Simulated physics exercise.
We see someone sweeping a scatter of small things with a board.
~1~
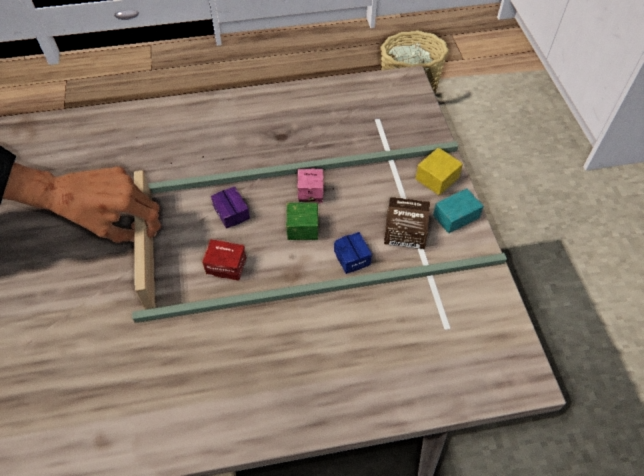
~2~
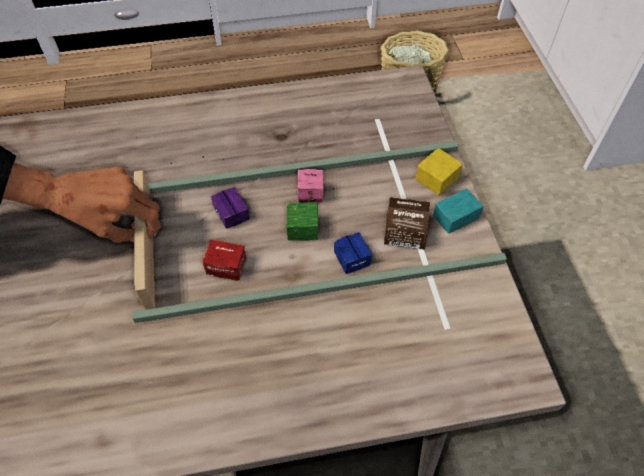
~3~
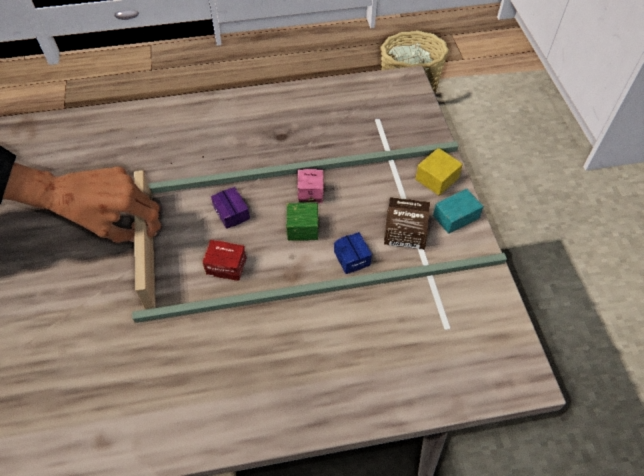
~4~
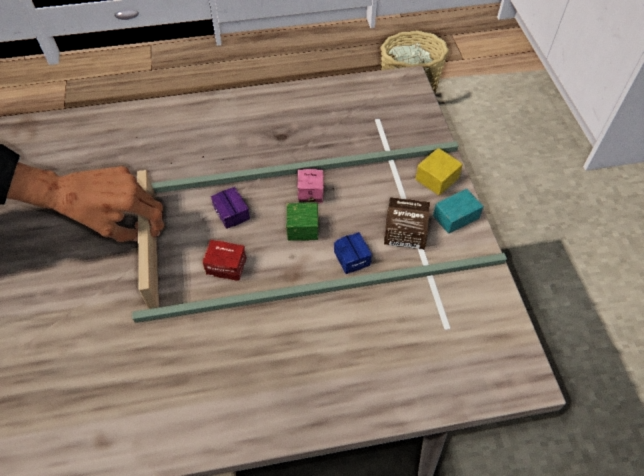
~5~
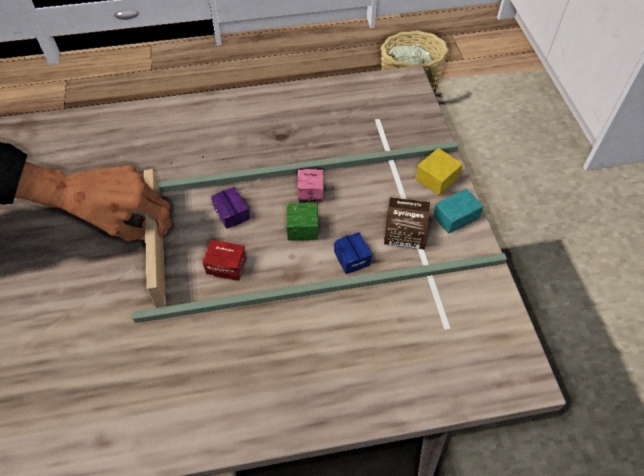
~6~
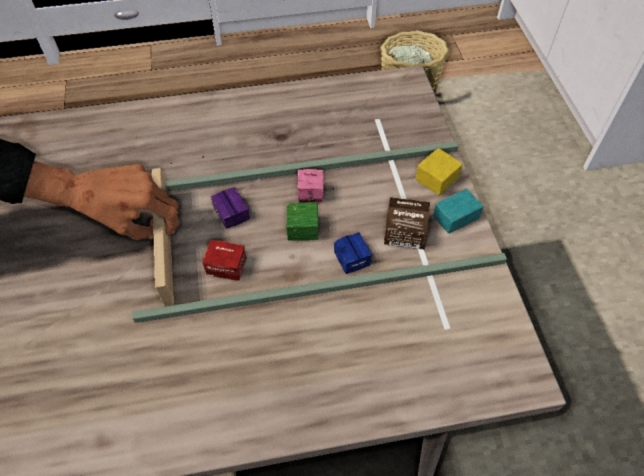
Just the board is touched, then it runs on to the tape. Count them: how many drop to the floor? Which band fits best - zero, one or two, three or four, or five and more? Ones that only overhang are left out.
The number that tip off is going to be at least one but under three.
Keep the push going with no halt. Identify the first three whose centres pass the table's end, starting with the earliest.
Earliest first - turquoise block, yellow block, brown box.
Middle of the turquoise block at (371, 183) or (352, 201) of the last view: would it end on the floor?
Result by position: It stays aboard / stays aboard.
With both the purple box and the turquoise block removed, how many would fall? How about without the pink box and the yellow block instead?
The counts: 0 and 1.
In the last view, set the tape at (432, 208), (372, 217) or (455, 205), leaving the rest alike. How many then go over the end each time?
Taken one after another, the numbers are 3, 0 and 5.
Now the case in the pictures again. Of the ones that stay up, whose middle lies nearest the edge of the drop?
Result - foremost is the yellow block.
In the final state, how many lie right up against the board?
3 in contact.
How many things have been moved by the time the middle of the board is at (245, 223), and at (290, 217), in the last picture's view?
That gives 2 for the first and 4 for the second.
Soon after, none off yet; turquoise block at rest near (458, 211); yellow block at rest near (439, 172); brown box at rest near (407, 223).
At rest, the number that fall off is one or two; fallen, turquoise block.
